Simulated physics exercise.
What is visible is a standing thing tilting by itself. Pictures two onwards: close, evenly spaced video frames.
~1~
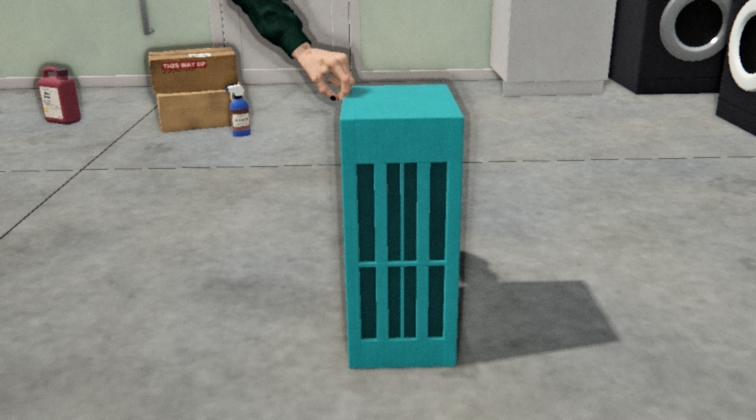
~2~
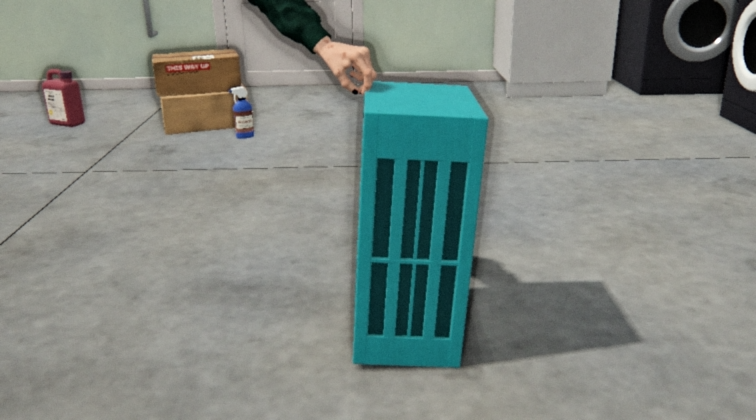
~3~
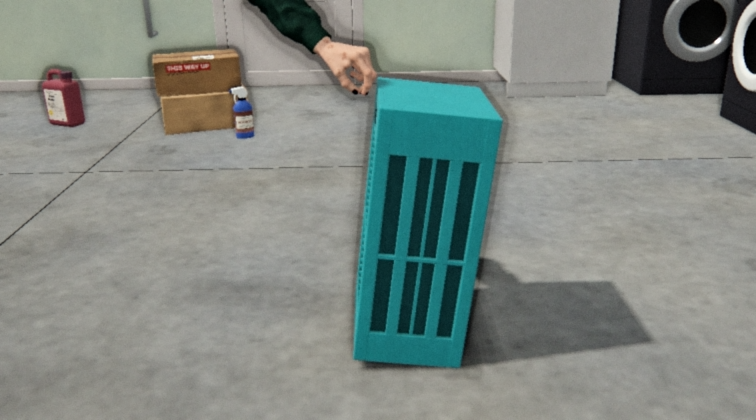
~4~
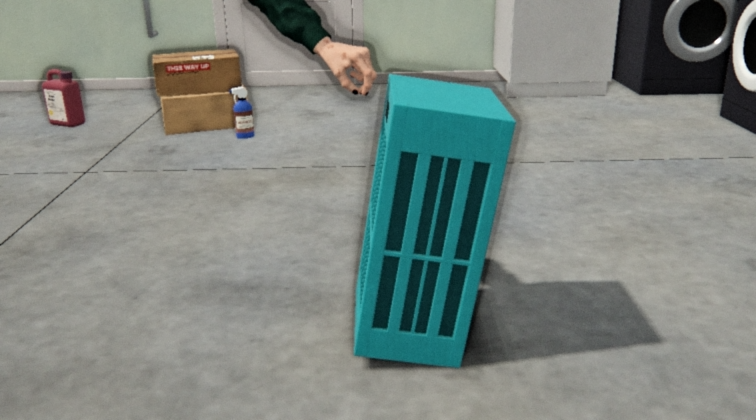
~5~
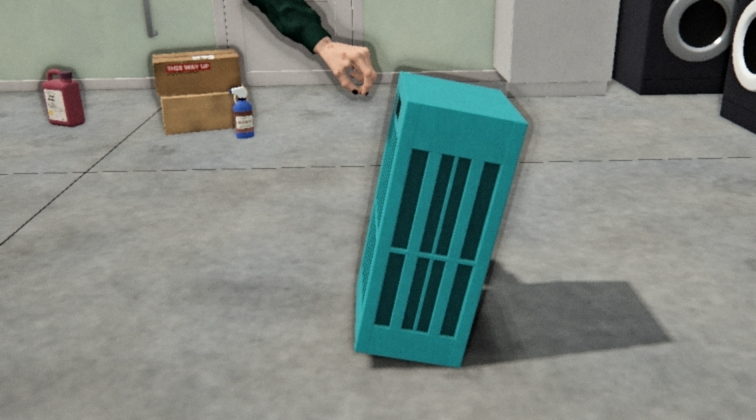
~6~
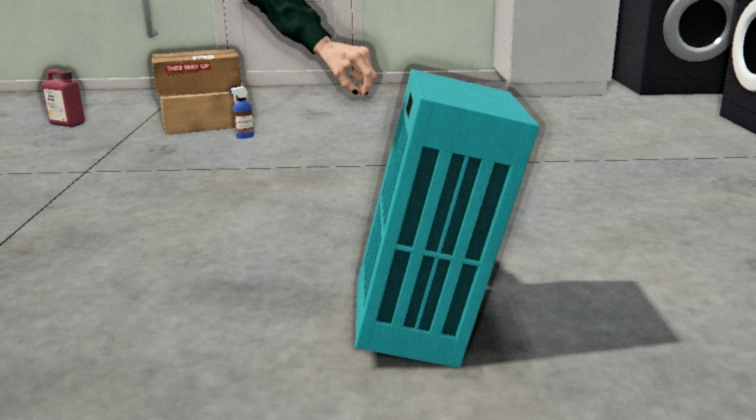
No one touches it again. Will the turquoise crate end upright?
It is knocked over.
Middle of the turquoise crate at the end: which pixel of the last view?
Once it all settles, the centre sits at about (576, 286).
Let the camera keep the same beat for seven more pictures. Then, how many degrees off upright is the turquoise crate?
Estimated tilt from vertical: Near 30°.
Then, 0.16 s after the last picture, turquoise crate 32° off upright near (477, 215).
Then, 0.34 s after the last picture, turquoise crate 58° off upright near (533, 236).
Then, 0.44 s after the last picture, turquoise crate on its side near (569, 271).
At rest, the turquoise crate falls over, near (576, 286).
